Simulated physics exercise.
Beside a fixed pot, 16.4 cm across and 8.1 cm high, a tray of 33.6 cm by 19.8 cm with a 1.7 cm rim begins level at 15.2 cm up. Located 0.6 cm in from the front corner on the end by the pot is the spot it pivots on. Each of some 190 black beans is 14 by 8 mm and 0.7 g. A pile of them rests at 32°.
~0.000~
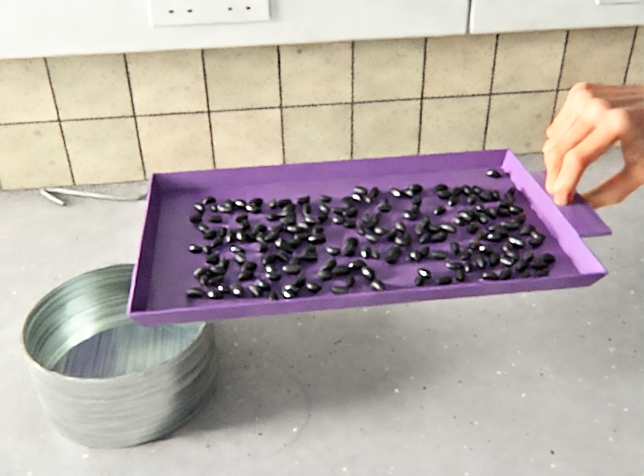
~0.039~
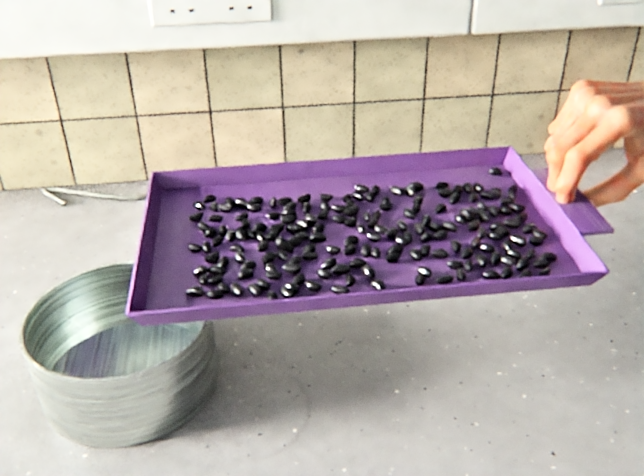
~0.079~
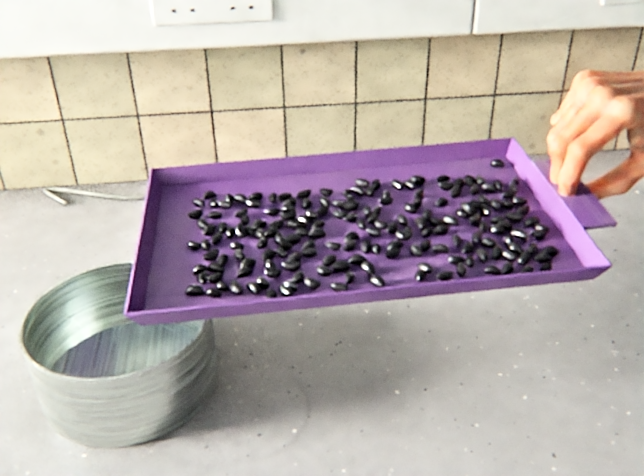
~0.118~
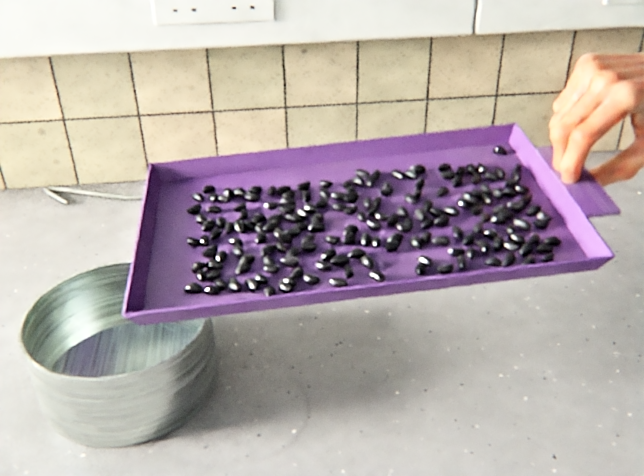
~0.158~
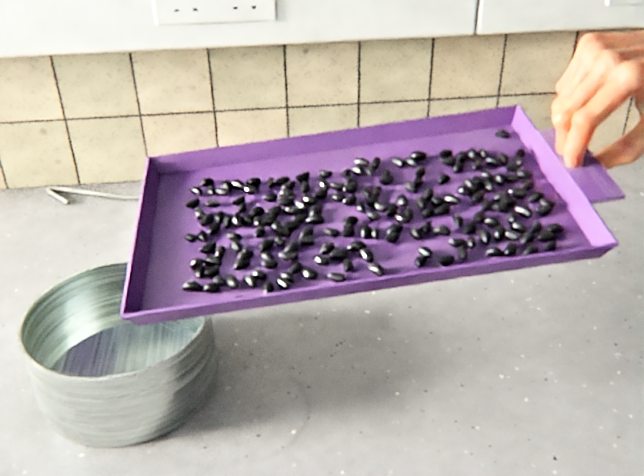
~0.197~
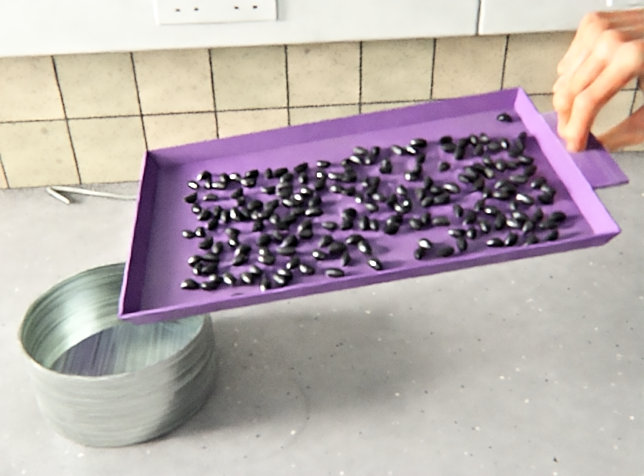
A purple tray of black beans tilts as a hand raises its right end.
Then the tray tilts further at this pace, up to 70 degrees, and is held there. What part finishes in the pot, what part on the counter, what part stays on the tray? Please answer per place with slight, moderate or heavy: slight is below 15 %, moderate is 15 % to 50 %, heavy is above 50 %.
Per place: Pot slight, counter heavy, tray slight.
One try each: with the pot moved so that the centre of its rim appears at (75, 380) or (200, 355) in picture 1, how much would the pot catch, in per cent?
About 65 and 0 per cent.
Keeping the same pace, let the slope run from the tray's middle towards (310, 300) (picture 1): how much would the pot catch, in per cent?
0 %.
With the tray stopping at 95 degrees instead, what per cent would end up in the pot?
It would be near 0 per cent.
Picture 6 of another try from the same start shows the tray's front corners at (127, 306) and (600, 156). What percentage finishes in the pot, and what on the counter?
Pot 60; counter 40.
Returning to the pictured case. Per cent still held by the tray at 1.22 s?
About 10 per cent.
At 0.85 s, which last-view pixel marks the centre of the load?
(144, 291) or thereabouts.
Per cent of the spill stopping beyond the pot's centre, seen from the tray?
Near 70 in a hundred.
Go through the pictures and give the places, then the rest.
The first frame shows tray tilt 0 degrees, front corners at (140, 307) and (594, 268); middle of the pieces at (361, 230); pot at (118, 314).
The second frame shows tray tilt 0 degrees, front corners at (139, 307) and (595, 266); middle of the pieces at (361, 229).
The third frame shows tray tilt 2 degrees, front corners at (137, 307) and (598, 261); middle of the pieces at (361, 224).
The fourth frame shows tray tilt 4 degrees, front corners at (135, 307) and (600, 251), lowest corner left front; middle of the pieces at (361, 217).
The fifth frame shows tray tilt 7 degrees, front corners at (133, 307) and (604, 238), lowest corner left front; middle of the pieces at (361, 207).
The sixth frame shows tray tilt 10 degrees, front corners at (131, 308) and (606, 226), lowest corner left front; middle of the pieces at (359, 198); pot at (116, 313). Its pace works out near 75 degrees a second.
Then, at 0.59 s, tilt 39 degrees; the tray holds 100 %, the pot 0 %.
Then, at 0.85 s, tilt 58 degrees; the tray holds 80 %, the pot 0 %.
Then, at 1.22 s, tilt 70 degrees; the tray holds 10 %, the pot 0 %.
At rest (2.6 s), pot 0 %, counter 100 %, tray 0 %.
